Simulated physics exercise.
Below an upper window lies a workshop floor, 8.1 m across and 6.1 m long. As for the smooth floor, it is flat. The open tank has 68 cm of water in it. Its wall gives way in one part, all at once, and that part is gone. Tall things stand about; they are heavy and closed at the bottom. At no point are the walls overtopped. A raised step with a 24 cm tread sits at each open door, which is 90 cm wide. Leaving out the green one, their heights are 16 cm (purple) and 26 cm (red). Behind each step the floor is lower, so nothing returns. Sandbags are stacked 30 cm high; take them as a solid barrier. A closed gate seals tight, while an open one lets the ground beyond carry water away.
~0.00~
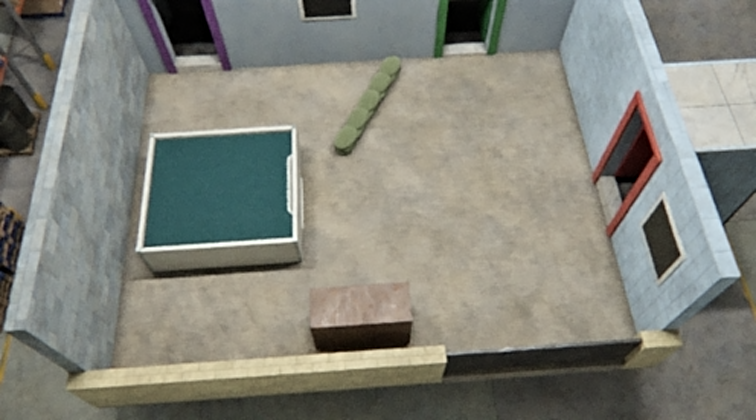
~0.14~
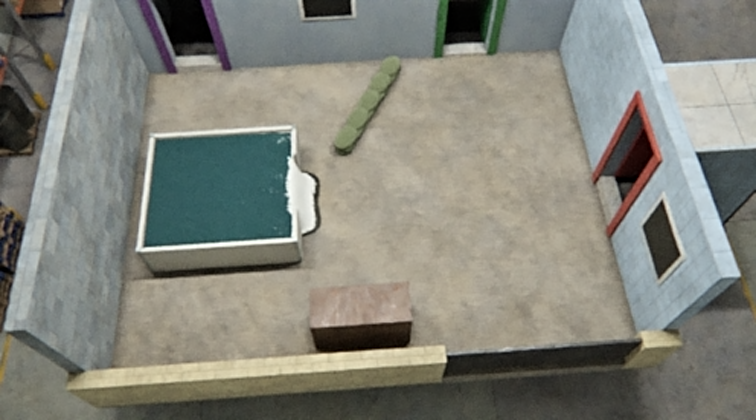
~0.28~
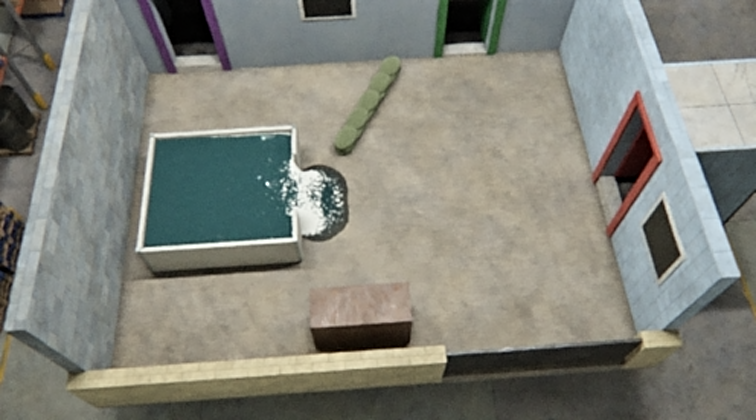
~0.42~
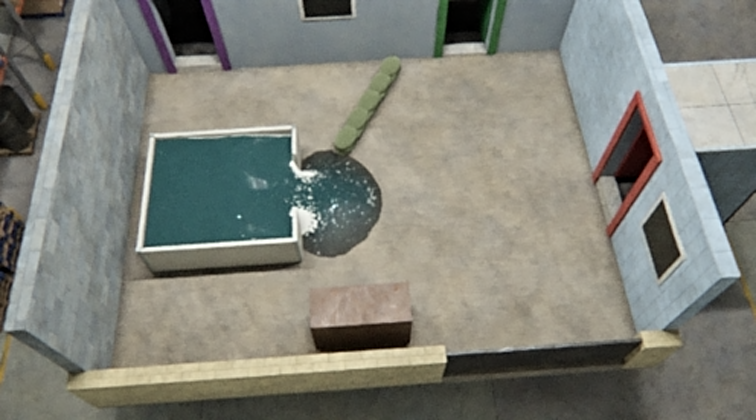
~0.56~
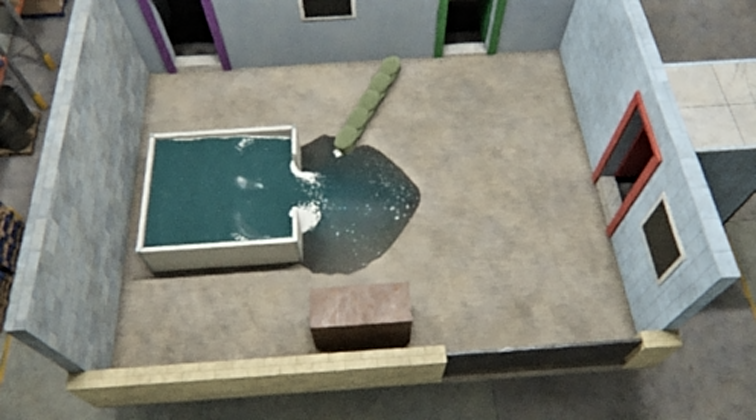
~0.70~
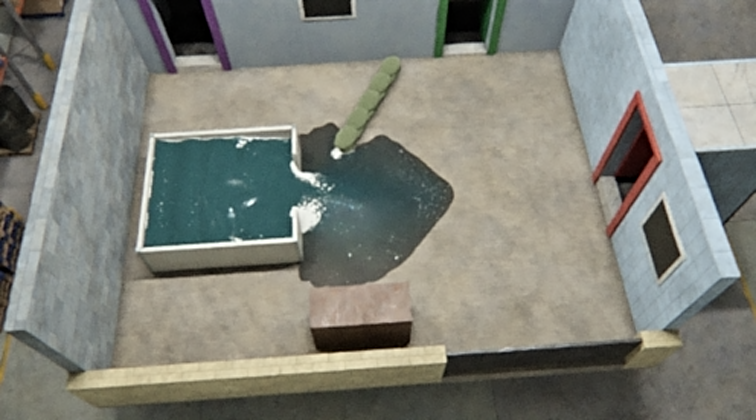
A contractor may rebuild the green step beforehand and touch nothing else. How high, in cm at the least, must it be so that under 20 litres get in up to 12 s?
It would need to be roughly 9 cm high.
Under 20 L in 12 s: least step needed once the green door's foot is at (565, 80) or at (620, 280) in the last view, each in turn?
Around 14.0 and 15 cm respectively.
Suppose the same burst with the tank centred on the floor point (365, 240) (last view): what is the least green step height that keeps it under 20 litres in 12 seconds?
About 10.0 centimetres.
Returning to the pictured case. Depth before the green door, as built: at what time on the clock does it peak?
I'd say near 9.0 seconds.
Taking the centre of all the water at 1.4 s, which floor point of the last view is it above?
Approximately (270, 204).
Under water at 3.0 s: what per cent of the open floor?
Near 55 per cent is wet.
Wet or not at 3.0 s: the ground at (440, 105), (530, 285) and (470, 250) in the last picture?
Okay, in order that's got wet, got wet and finally got wet.
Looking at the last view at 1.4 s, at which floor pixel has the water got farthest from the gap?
Lab note: Front tip approx. at (573, 171).
After 1.4 s water covers 30 % of the floor, deepest (38 cm) near (310, 206); it has not reached the green door.
After 3.0 s water covers 55 % of the floor, deepest (32 cm) near (624, 325); 8 cm at the green door, 0 litres in over its 6 cm step.
After 12.0 s water covers 90 % of the floor, deepest (12 cm) near (607, 349); 10 cm at the green door, 72 litres in over its 6 cm step.
At the green door as built, the water arrived by 2.4 s and peaked near 12 cm at 8.8 s.
With a step of 7.5 cm, 41 litres would have come in within the 12 s; with 10 cm, 8 litres. So under 20 litres takes about 9 cm.
